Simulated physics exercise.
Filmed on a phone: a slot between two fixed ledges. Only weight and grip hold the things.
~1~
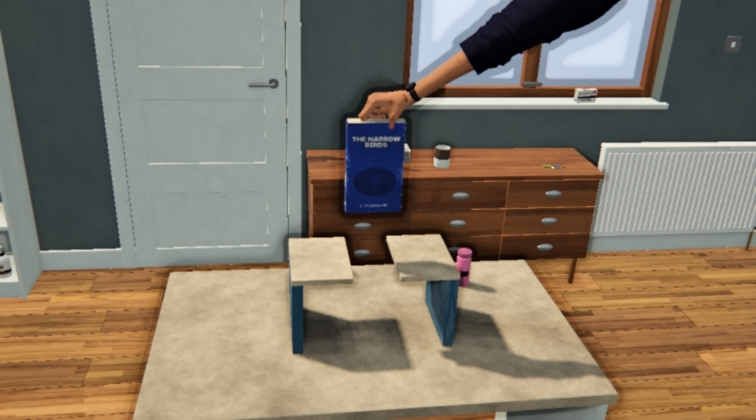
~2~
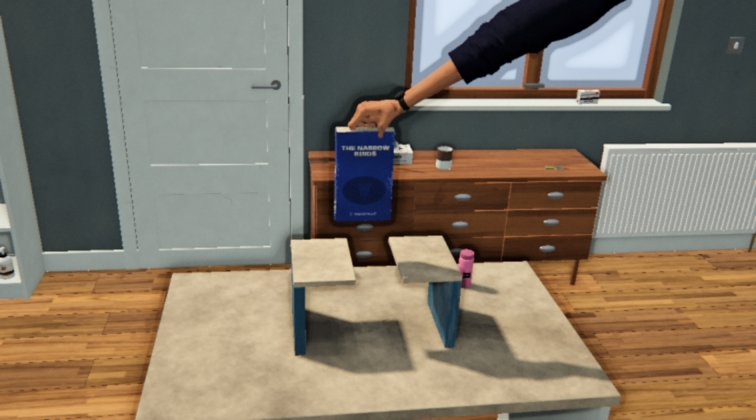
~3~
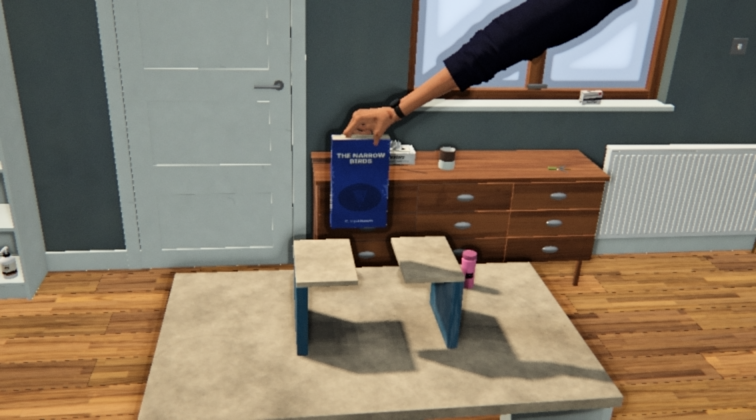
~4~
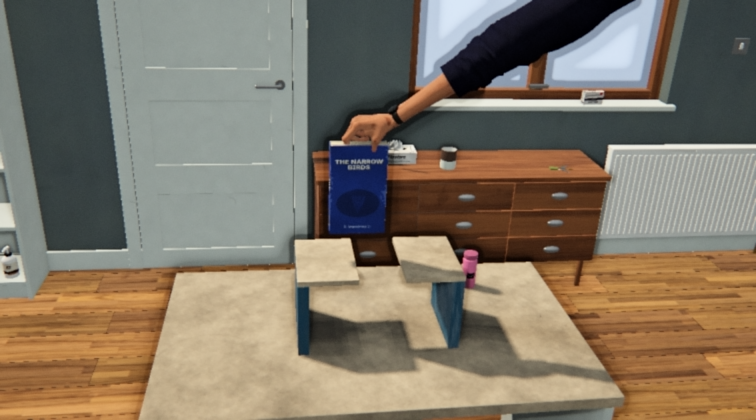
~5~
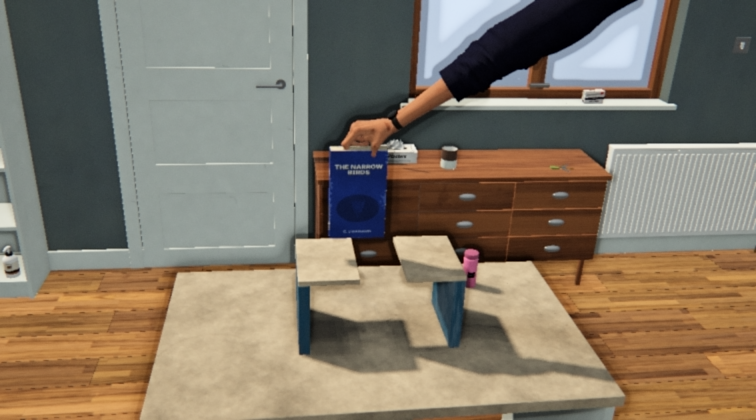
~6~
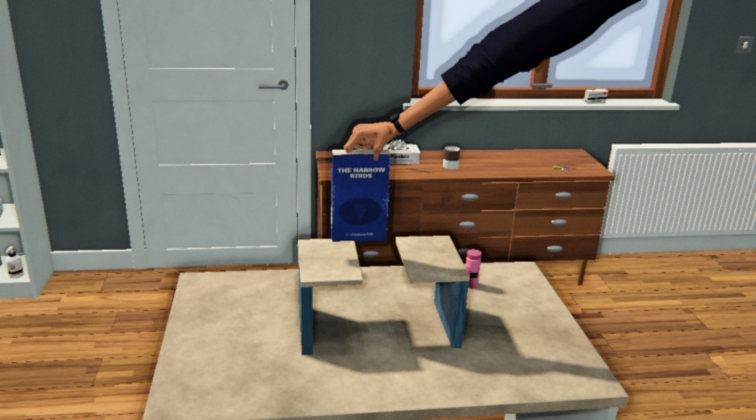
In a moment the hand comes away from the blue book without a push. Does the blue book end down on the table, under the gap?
The book lodges.
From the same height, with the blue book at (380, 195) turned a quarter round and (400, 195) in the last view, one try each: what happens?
First try: It drops through; second try: It lodges.
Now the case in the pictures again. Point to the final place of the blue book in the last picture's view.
At about (410, 232).
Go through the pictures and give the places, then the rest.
The first picture shows being brought over the gap; blue book (374, 166); pink shaker (464, 267).
The second picture shows being brought over the gap; blue book (364, 175); pink shaker (466, 269).
The third picture shows being brought over the gap; blue book (360, 182); pink shaker (468, 269).
The fourth picture shows being brought over the gap; blue book (358, 188); pink shaker (469, 269).
The fifth picture shows being brought over the gap; blue book (357, 193); pink shaker (470, 269).
The sixth picture shows poised above the slot; blue book (360, 196); pink shaker (473, 269).
Then, 0.50 s after the last picture, blue book slid a little near (361, 217).
Then, 0.90 s after the last picture, blue book tipped 49° from how it was near (394, 232).
At rest, tipped over on the stand or table, blue book; pink shaker in place. Seen from the same camera at the end, blue book near (410, 232). The book stays on top.
